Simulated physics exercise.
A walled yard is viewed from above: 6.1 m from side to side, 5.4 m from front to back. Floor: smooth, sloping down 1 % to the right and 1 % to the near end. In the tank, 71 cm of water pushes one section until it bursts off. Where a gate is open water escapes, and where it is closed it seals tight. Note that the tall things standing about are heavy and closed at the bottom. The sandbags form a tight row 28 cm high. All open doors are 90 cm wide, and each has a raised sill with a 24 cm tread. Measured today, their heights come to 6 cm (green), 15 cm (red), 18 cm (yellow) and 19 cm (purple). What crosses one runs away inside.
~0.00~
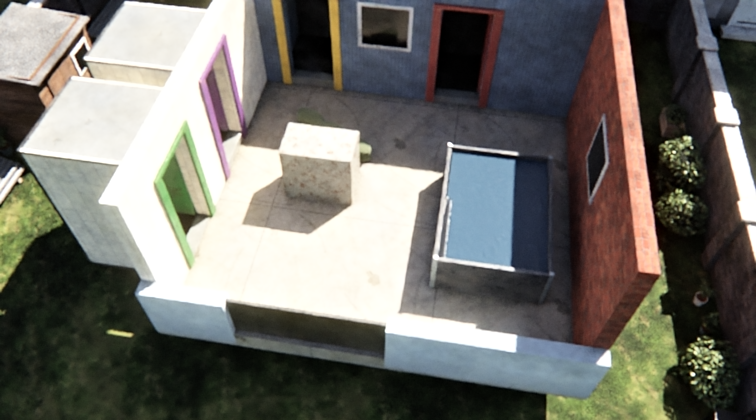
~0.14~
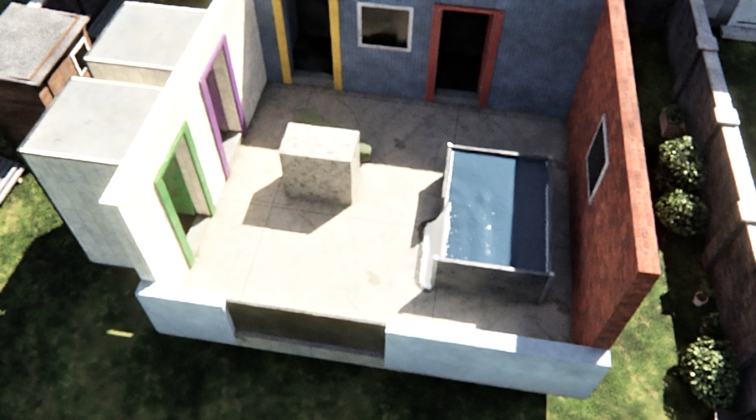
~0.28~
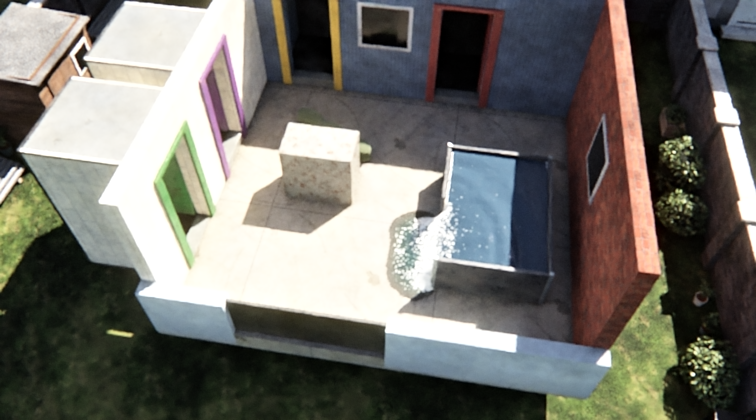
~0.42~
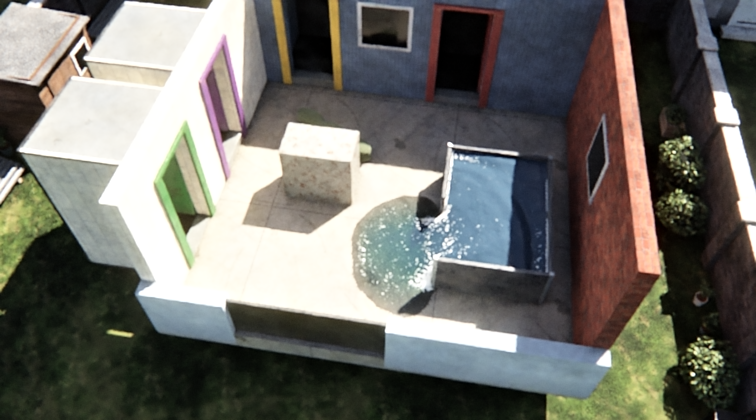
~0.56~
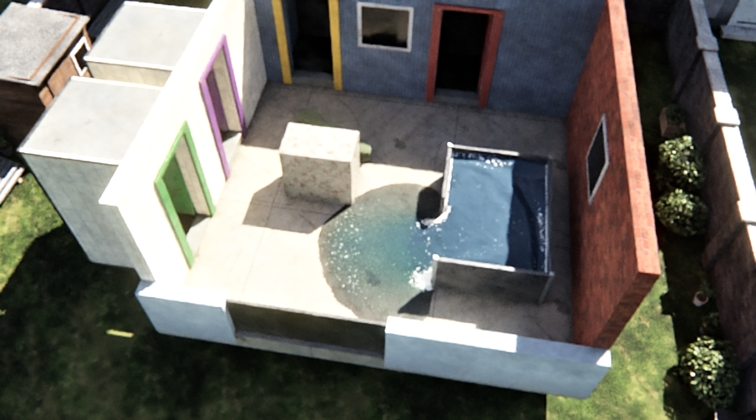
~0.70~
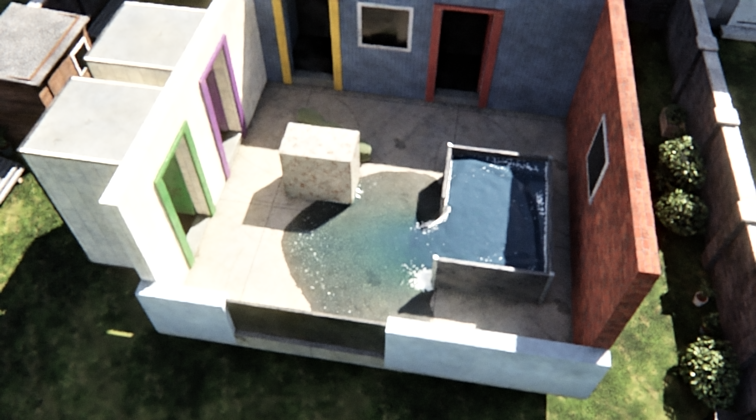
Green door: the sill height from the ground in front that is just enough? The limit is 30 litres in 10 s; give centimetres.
24 cm.
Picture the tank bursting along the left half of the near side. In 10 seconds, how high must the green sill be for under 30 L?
Then the minimum is about 12.5 cm.
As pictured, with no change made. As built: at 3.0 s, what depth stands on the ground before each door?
Green door 26 cm, red door 2 cm, yellow door 0 cm, purple door 9 cm.
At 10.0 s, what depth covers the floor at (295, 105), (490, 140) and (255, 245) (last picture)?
Roughly 6, then 4, then 8 cm.
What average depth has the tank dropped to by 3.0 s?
Average depth: Approx. 28 cm.
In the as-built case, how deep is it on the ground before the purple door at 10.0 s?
About 6.5 cm.
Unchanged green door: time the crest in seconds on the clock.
About 2.4 seconds.
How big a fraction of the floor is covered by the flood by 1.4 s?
Approximately 40 % of the floor.
After 1.4 s water covers 40 % of the floor, deepest (38 cm) near (428, 267); 10 cm at the green door, 13 litres in over its 6 cm sill.
After 3.0 s water covers 60 % of the floor, deepest (32 cm) near (208, 226); 26 cm at the green door, 200 litres in over its 6 cm sill.
After 10.0 s water covers 95 % of the floor, deepest (16 cm) near (551, 257); 7 cm at the green door, 411 litres in over its 6 cm sill.
At the green door as built, the water arrived by 1.1 s and peaked near 31 cm at 2.4 s.
Run again over the same 10 s with other heights there, 56 litres in over 20.5 cm, 12 litres over 27.5 cm. The limit of 30 litres is kept from about 24 cm up.
